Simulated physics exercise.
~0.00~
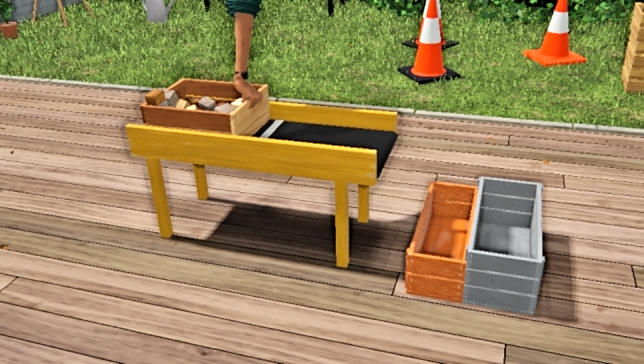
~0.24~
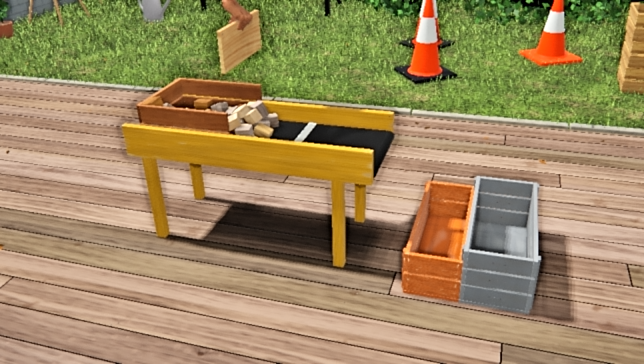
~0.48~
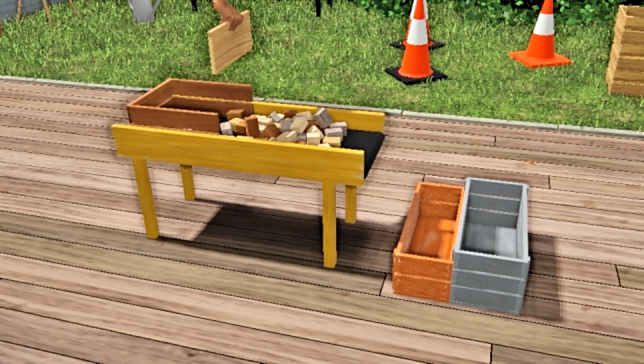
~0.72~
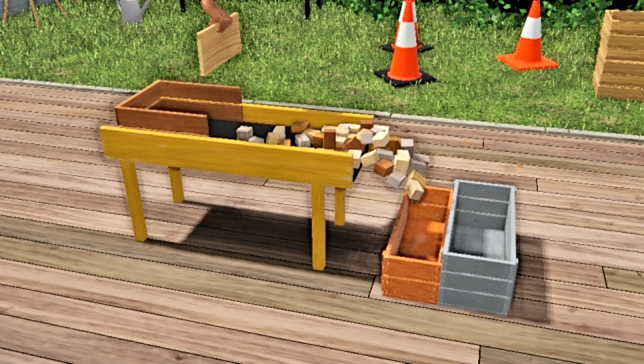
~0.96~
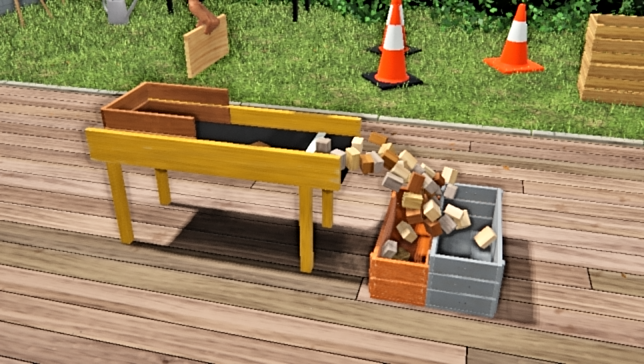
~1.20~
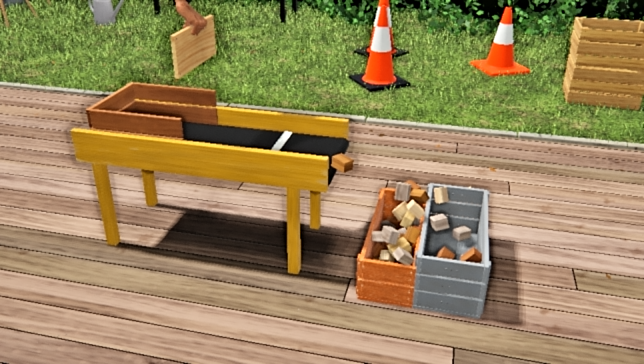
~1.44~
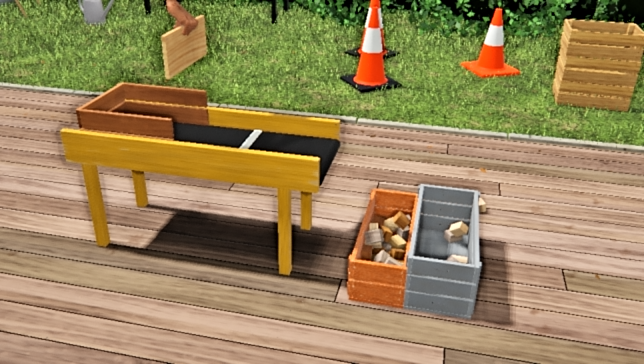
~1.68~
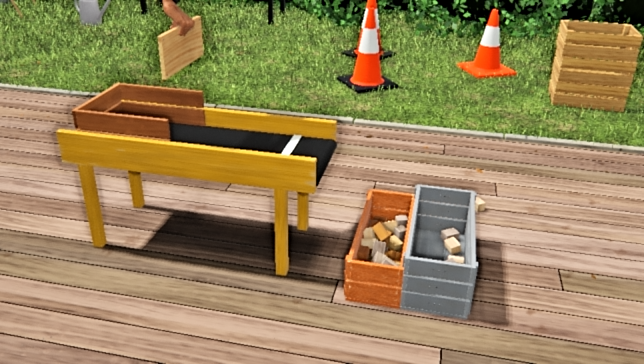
The footage shows a hand lifting a wooden gate from a pen of blocks on a yellow-framed conveyor, whose belt carries them right until they tumble off the end, most landing in an orange tub, some in the grey tub beyond, and one on the ground past it.
